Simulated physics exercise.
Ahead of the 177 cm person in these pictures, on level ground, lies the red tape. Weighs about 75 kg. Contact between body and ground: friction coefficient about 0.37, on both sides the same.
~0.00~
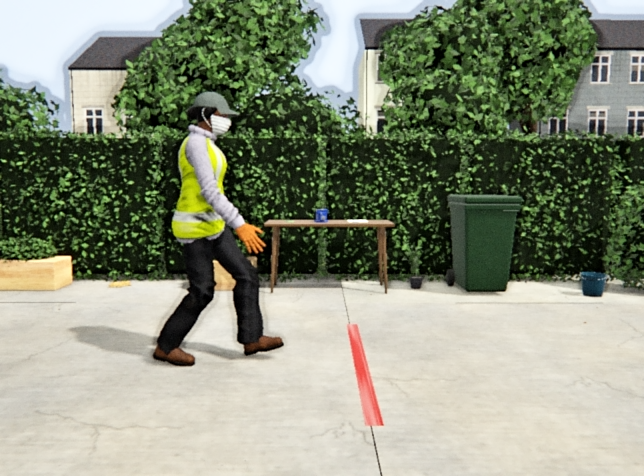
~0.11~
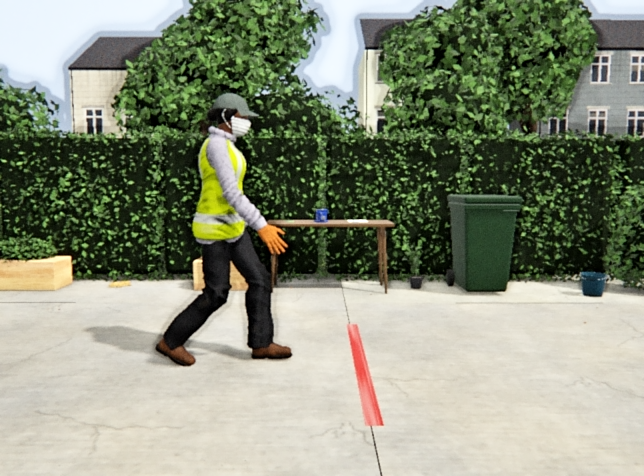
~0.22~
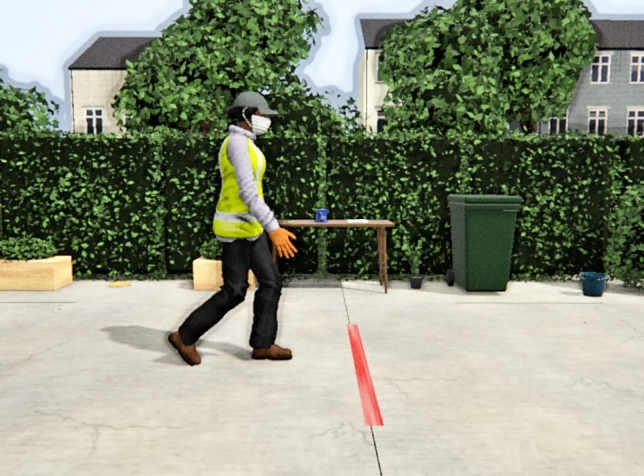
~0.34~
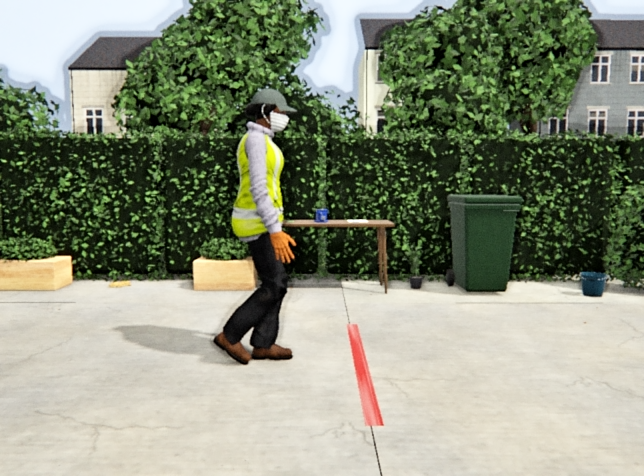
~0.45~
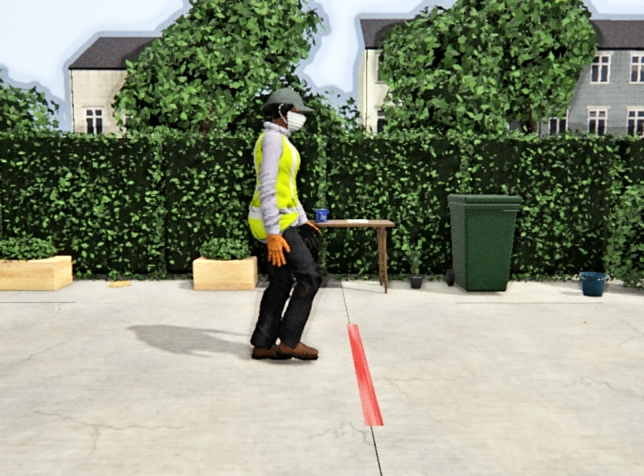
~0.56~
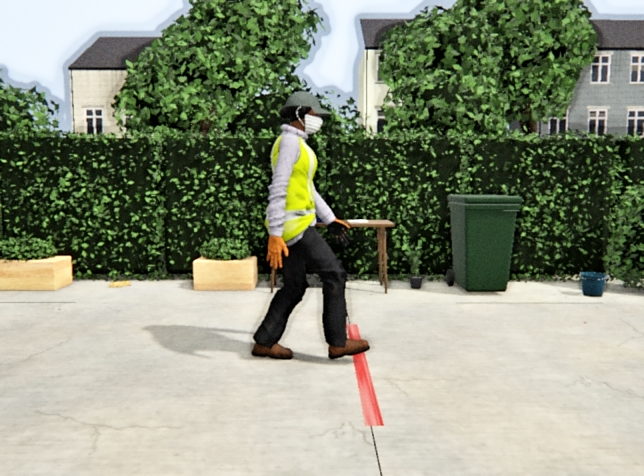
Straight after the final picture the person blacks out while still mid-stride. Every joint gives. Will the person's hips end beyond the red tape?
I'd say the person's hips end up past the red tape.
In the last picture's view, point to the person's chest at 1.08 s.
Near (377, 265).
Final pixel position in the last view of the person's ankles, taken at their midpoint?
Estimate: About (329, 365).
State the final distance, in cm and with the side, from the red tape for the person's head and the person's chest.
Person's head 70 past, person's chest 50 past.
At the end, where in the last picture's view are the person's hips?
At about (396, 360).
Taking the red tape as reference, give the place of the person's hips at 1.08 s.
Measured short of the mark: Approx. 5 cm.
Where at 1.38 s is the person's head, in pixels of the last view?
The head is close to (482, 358).
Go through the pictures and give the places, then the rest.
In the first picture, person's hips (201, 222), person's chest (201, 167), person's head (205, 124), red tape (368, 378).
In the second picture, person's hips (221, 223), person's chest (221, 169), person's head (225, 126); hips 12 cm further on.
In the third picture, person's hips (241, 221), person's chest (241, 167), person's head (245, 124); hips 25 cm further on.
In the fourth picture, person's hips (258, 218), person's chest (259, 164), person's head (263, 121); hips 36 cm further on.
In the fifth picture, person's hips (274, 217), person's chest (275, 164), person's head (280, 120); hips 46 cm further on.
In the sixth picture, person's hips (291, 220), person's chest (292, 166), person's head (297, 123), red tape (368, 378); hips 57 cm further on. Speed about 1.0 m/s.
After 0.83 s the person's hips are 19 cm short of the red tape, near (331, 269) in the last picture's view.
After 1.08 s the person's hips are 4 cm short of the red tape, near (356, 302) in the last picture's view.
After 1.38 s the person's hips are 14 cm past the red tape, near (388, 350) in the last picture's view; the person's chest 45 cm past the red tape.
Final state at 2.7 s, person's hips cross the red tape; person's head crosses the red tape; person's chest crosses the red tape.
